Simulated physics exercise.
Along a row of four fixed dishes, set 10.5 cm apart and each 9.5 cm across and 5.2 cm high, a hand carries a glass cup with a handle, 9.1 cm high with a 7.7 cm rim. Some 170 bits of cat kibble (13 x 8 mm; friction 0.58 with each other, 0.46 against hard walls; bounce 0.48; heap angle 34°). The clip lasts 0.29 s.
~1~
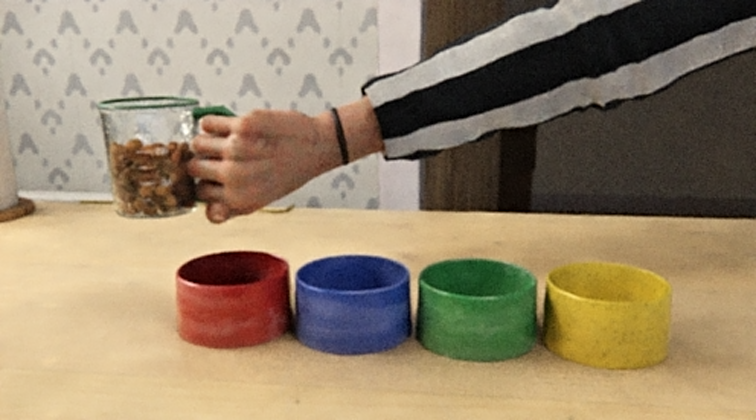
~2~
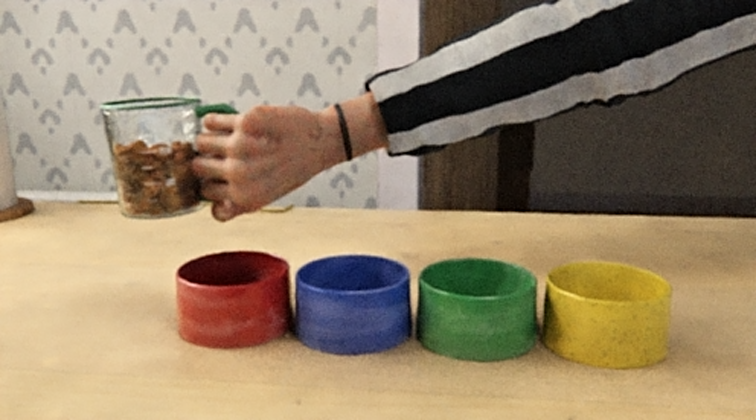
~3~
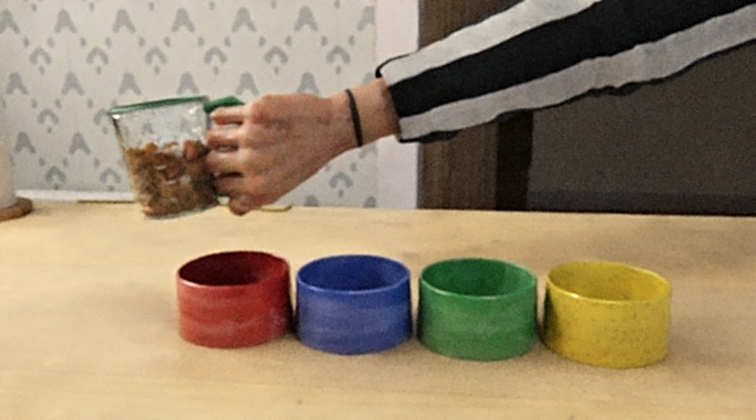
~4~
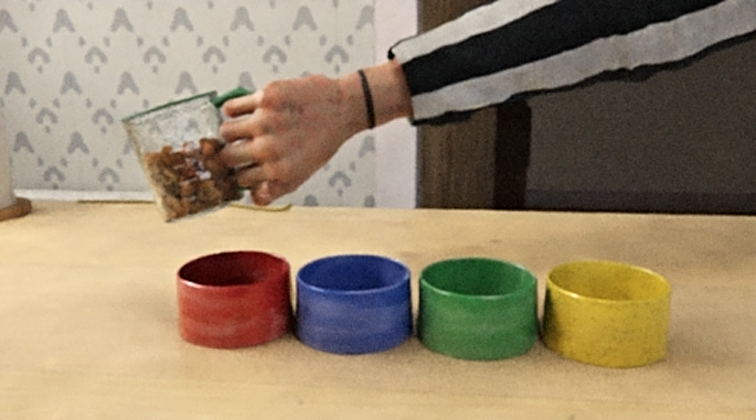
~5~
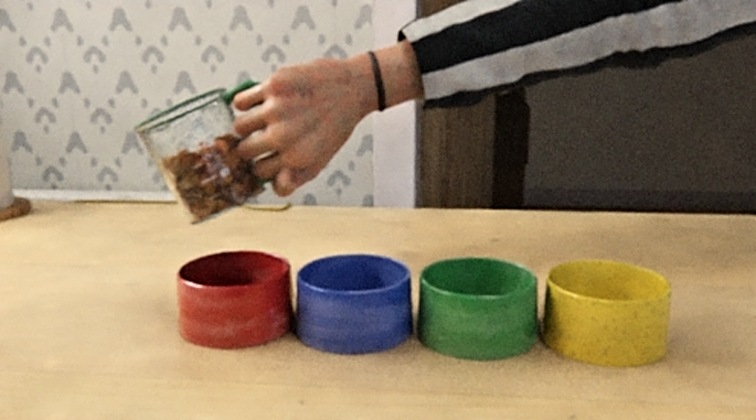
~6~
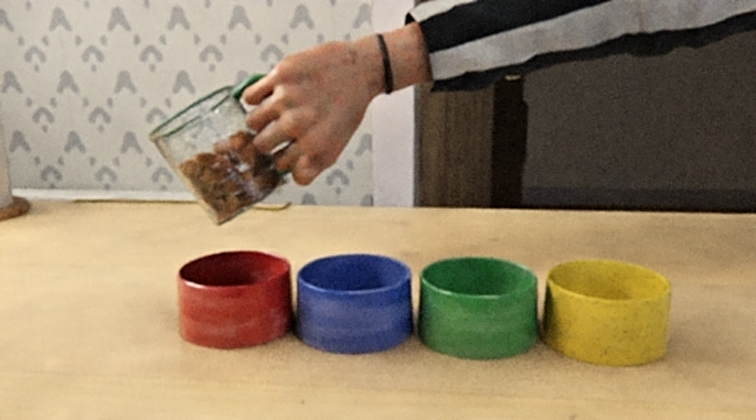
On a light wooden table, four dishes stand in a row, red, blue, green and yellow, while a hand above holds a glass cup of brown kibble, moves it slightly right and steadily tilts it, rim leaning left.
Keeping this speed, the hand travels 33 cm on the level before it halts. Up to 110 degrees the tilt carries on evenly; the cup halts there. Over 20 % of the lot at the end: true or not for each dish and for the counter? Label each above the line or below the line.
Red: Below the line; blue: Above the line; green: Above the line; yellow: Below the line; counter: Below the line.
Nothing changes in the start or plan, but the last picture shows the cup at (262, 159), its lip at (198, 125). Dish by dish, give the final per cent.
Per cent kept: Red 0, blue 0, green 90, yellow 0.
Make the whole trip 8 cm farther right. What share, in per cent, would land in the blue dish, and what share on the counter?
The blue one would get 0 and the counter 10.
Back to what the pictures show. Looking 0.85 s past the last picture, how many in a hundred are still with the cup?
Close to 55 in a hundred.
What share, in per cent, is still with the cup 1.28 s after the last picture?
Roughly 25 in a hundred.
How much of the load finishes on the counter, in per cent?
Close to 5 %, more or less.
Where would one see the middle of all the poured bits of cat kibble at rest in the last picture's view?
(451, 316) or so.
Then, 0.51 s after the last picture, tilt 101 degrees; cup holds 100 %.
Then, 0.85 s after the last picture, tilt 110 degrees; cup holds 55 %, blue 40 %.
Then, 1.28 s after the last picture, tilt 110 degrees; cup holds 25 %, blue 40 %, green 30 %.
In the end, red 0 %, blue 40 %, green 55 %, yellow 0 %, counter 5 %.
